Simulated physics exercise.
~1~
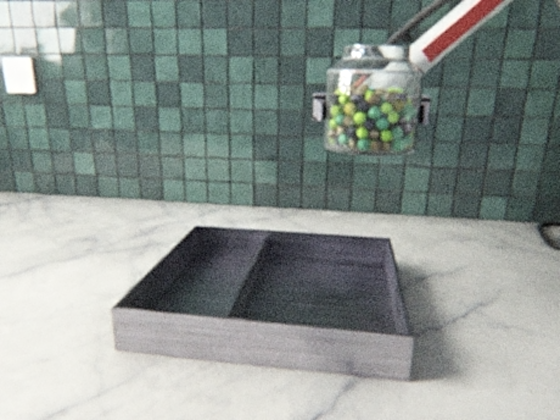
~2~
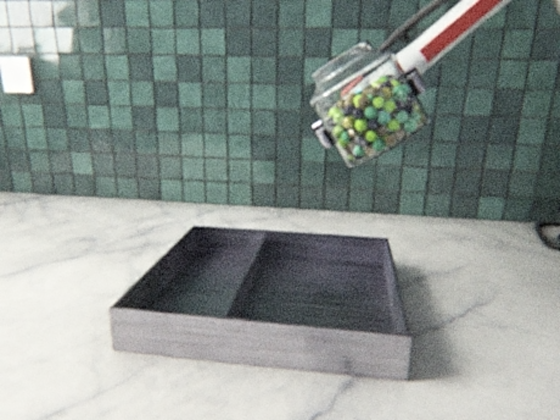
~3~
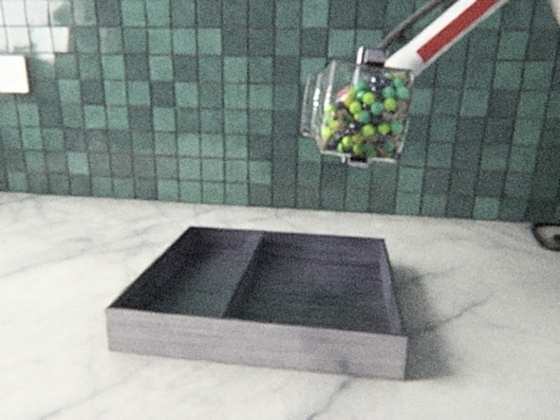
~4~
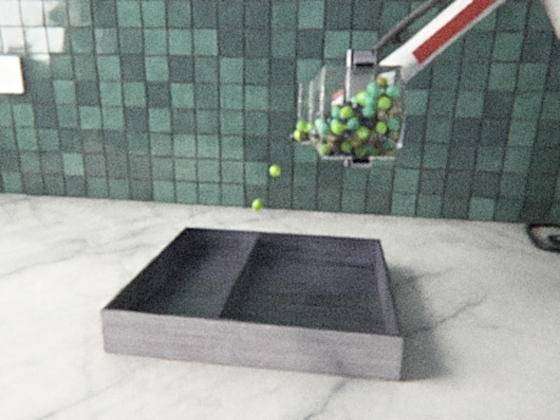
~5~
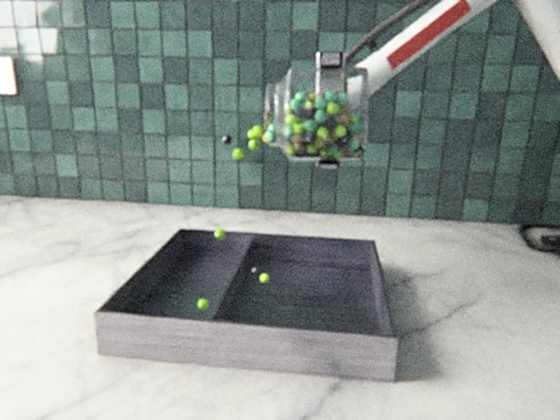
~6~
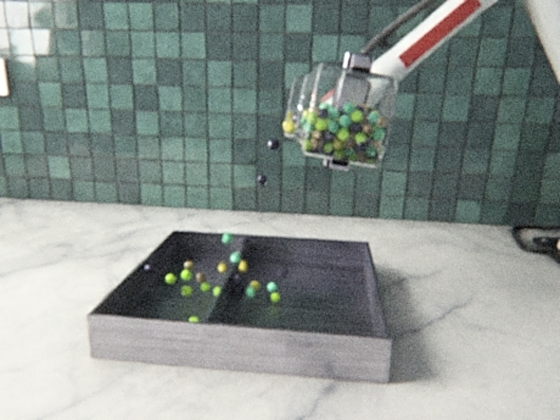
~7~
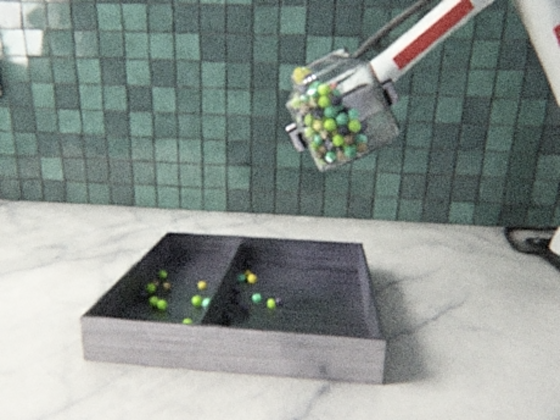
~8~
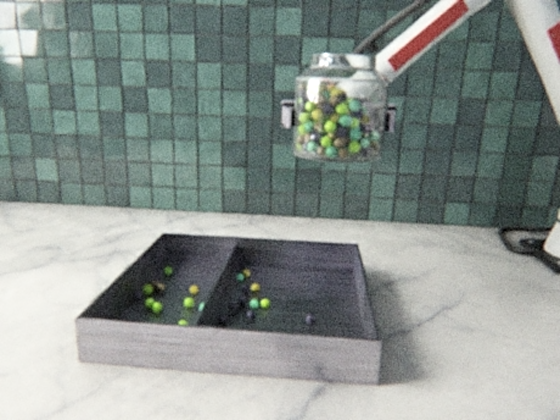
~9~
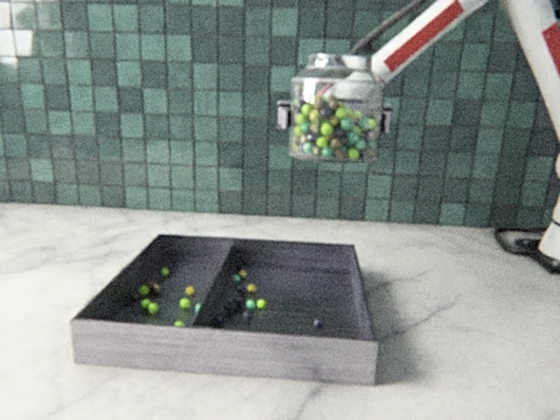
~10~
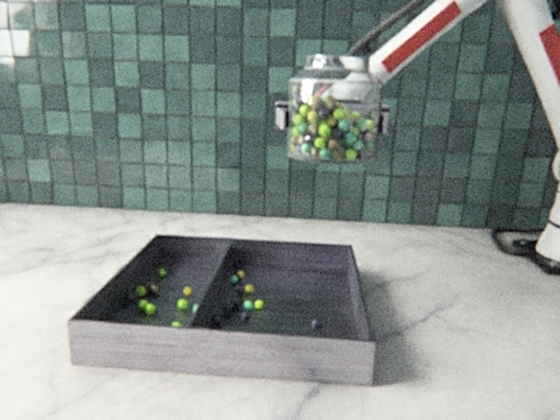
A robot arm tips a clear jar of colourful round sweets to the left above a divided dark tray, spilling a small portion into both compartments, then turns the jar upright again and holds it there, still mostly full, with the scattered sweets lying below.
